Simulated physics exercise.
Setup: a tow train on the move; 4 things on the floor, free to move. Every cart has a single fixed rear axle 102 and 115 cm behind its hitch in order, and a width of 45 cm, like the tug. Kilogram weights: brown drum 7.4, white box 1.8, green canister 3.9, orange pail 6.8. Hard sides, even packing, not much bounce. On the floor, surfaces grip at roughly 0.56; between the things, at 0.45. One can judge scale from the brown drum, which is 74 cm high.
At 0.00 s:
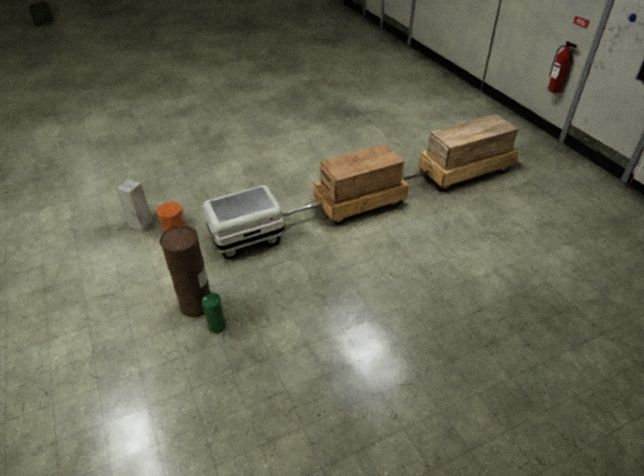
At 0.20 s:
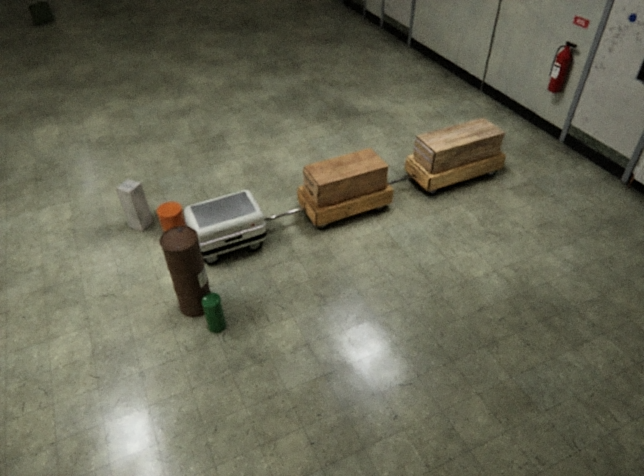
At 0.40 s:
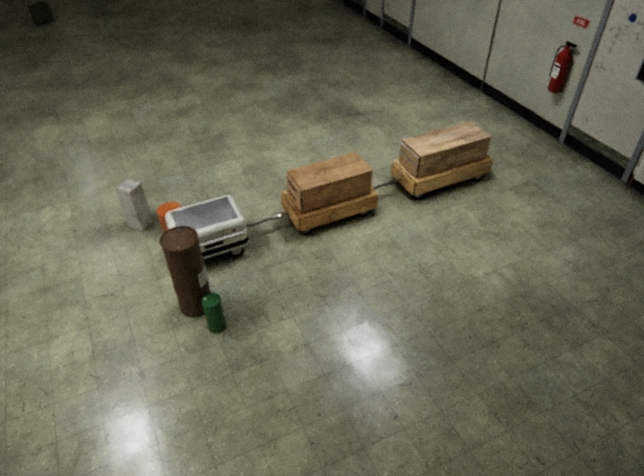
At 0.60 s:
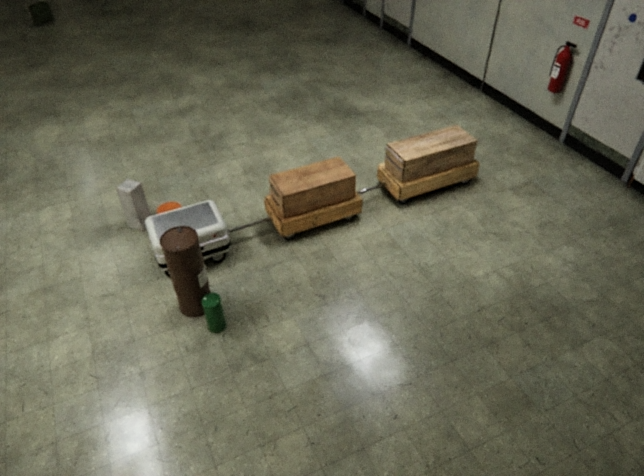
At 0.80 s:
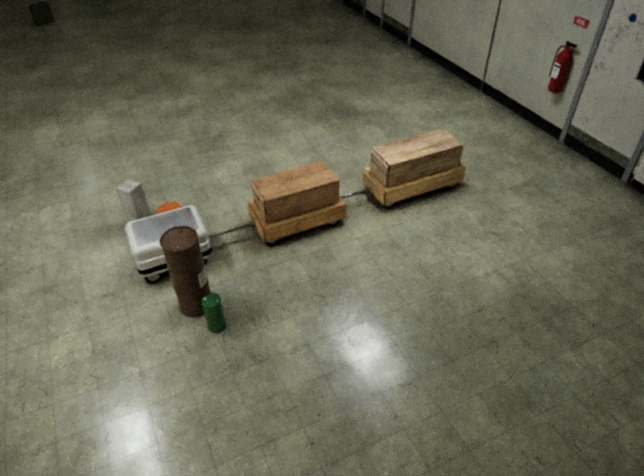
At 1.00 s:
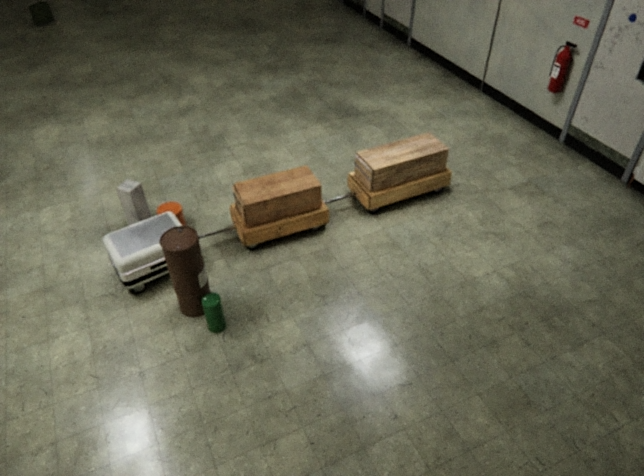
At first, a pale tug with two wooden carts hitched behind it, each bearing a wooden box, stands to the right of a brown drum, green canister, orange pail and white box. The tug then rolls left, passing between the drum and the pail, and finally emerges on the drum's left, carts trailing.
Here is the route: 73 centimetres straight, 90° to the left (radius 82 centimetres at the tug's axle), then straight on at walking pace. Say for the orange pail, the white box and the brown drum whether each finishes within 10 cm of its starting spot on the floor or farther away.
The orange pail finishes within it, the white box finishes within it, the brown drum ends farther away.
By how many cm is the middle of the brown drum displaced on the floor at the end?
About 168 cm.
By 2.90 s, tug has run 249 cm; brown drum 14 cm from its spot near (198, 283); green canister 4 cm from its spot.
By 4.60 s, tug has run 396 cm; brown drum 74 cm from its spot near (191, 350); green canister 20 cm from its spot.
When it is over (6.7 s), not toppled but over 10 cm from the start, brown drum and green canister; the other 2 within 10 cm of the start. End places, in pixels of the last picture, orange pail near (172, 219), white box near (135, 206).
